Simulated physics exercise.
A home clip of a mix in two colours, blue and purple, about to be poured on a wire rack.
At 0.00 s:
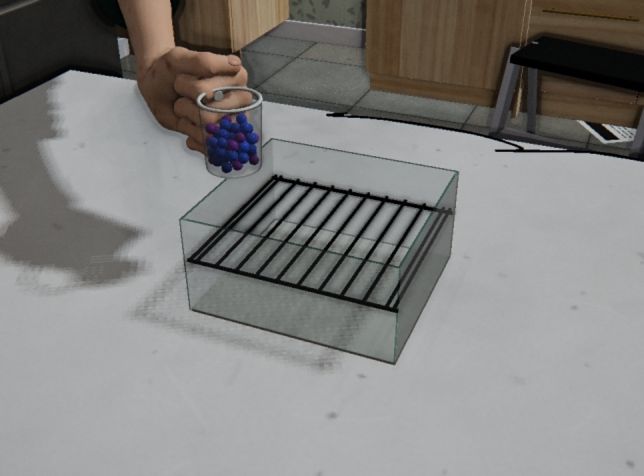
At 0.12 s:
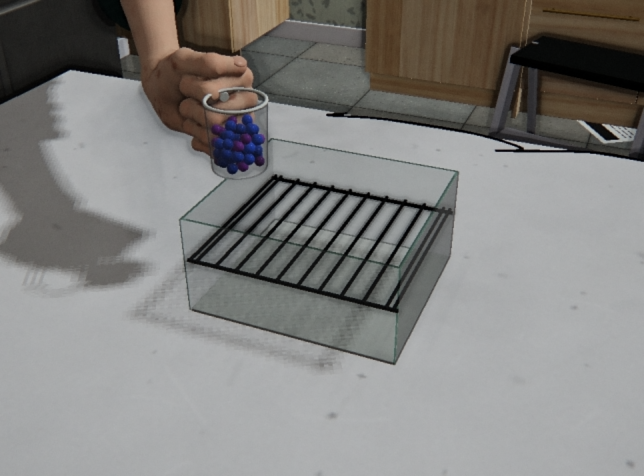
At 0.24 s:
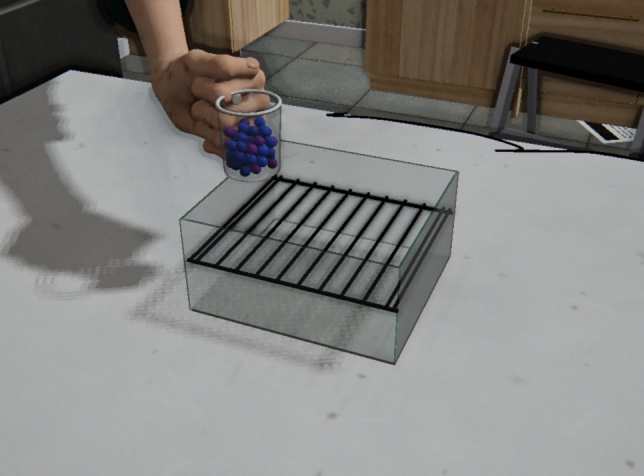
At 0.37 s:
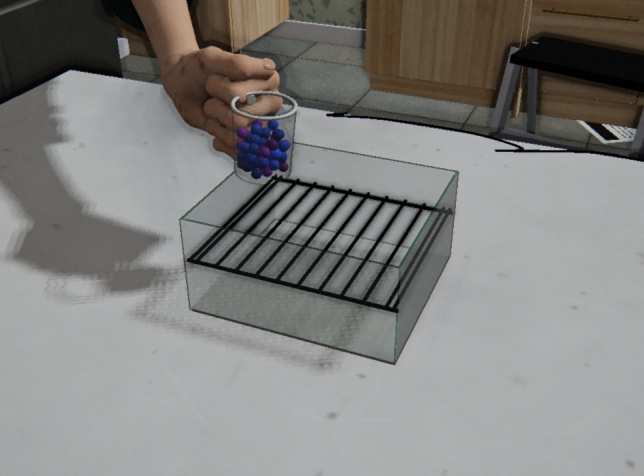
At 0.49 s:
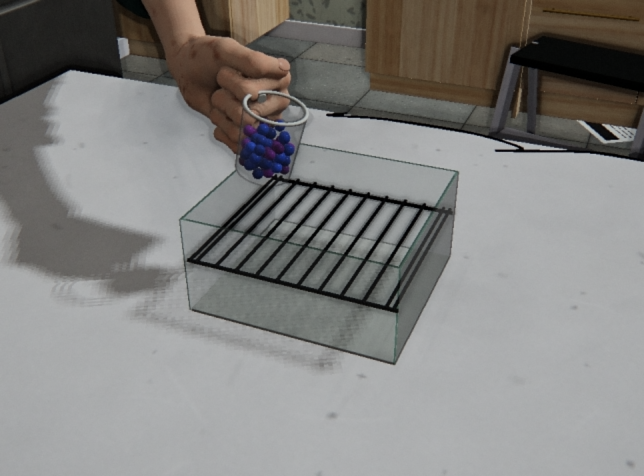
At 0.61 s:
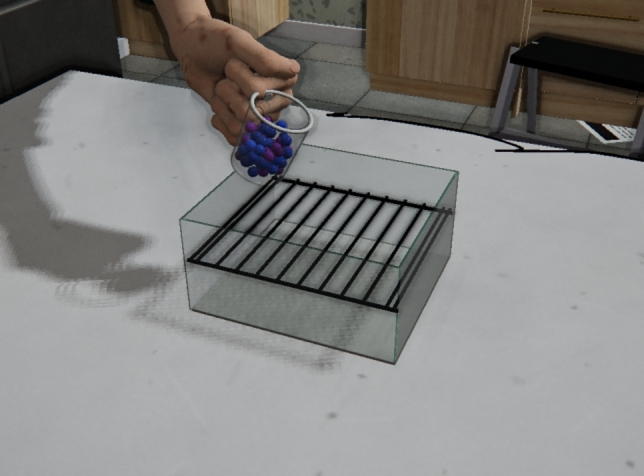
A hand moved a clear cup of blue and purple balls a little to the right beside a wire rack in a glass box, then tilted the cup to the right.
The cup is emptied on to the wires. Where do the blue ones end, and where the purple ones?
Here the blue bits pass the rack, and the purple bits pass the rack.
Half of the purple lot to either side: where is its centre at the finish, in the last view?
Close to (296, 262).
Around 1.10 s, blue ones, all in the cup; purple ones, all in the cup.
Around 1.54 s, blue ones, most in the cup, about a quarter on or over the wires; purple ones, about two thirds in the cup, about a quarter on or over the wires, a small part under the rack.
Around 1.91 s, blue ones, a small part on or over the wires, most under the rack; purple ones, about a quarter on or over the wires, most under the rack.
Finally (3.0 s), blue ones, all under the rack; purple ones, all under the rack.
